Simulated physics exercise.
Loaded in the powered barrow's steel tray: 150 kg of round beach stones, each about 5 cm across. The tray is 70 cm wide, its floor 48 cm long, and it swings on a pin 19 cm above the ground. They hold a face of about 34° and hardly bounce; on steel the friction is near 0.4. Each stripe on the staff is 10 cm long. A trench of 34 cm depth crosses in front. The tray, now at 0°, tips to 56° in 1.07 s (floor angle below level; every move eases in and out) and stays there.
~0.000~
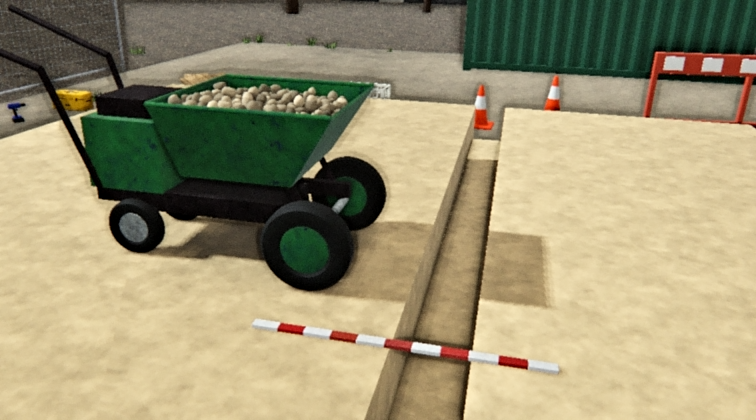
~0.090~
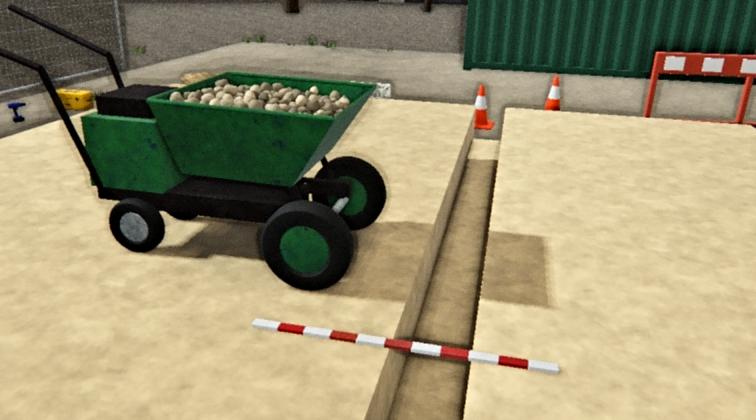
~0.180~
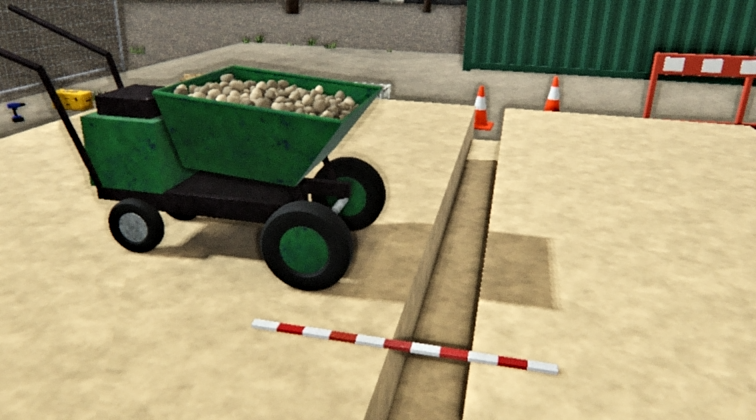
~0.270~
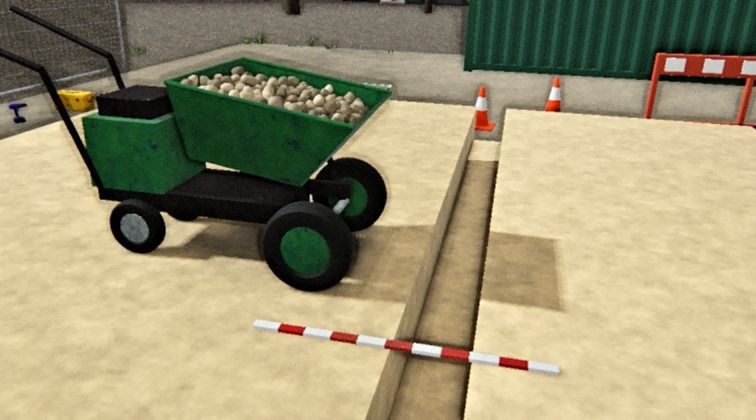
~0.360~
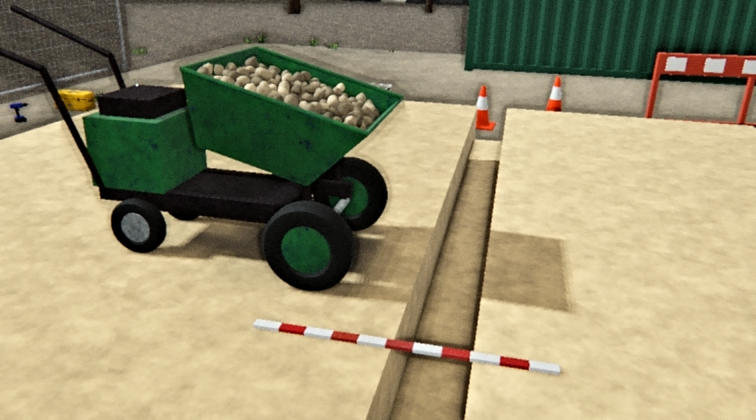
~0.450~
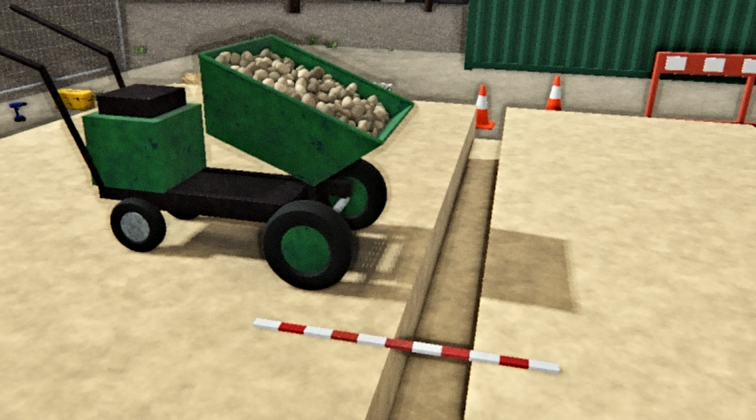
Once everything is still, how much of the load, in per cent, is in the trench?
Some 28 per cent of it.
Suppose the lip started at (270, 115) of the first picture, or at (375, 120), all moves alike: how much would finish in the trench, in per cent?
First some 45, then 10 per cent.
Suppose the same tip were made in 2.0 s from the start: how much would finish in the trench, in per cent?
In that case some 40 per cent.
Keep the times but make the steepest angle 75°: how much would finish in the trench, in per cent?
In that case some 40 per cent.
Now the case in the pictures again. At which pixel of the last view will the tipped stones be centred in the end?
Around (493, 272).
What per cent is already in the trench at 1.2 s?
About 10 per cent by then.
After 0.8 s the floor is at 47°; 100 % in the tray; the foremost stones are at (423, 164).
After 1.2 s the floor is at 56°; 84 % in the tray, 10 % in the trench, 6 % past the trench; the foremost stones are at (520, 271).
After 1.5 s the floor is at 56°; 61 % in the tray, 13 % in the trench, 26 % past the trench; the foremost stones are at (632, 301).
After 3.5 s the floor is at 56°; 44 % in the tray, 28 % in the trench, 29 % past the trench; the foremost stones are past the picture's edge.
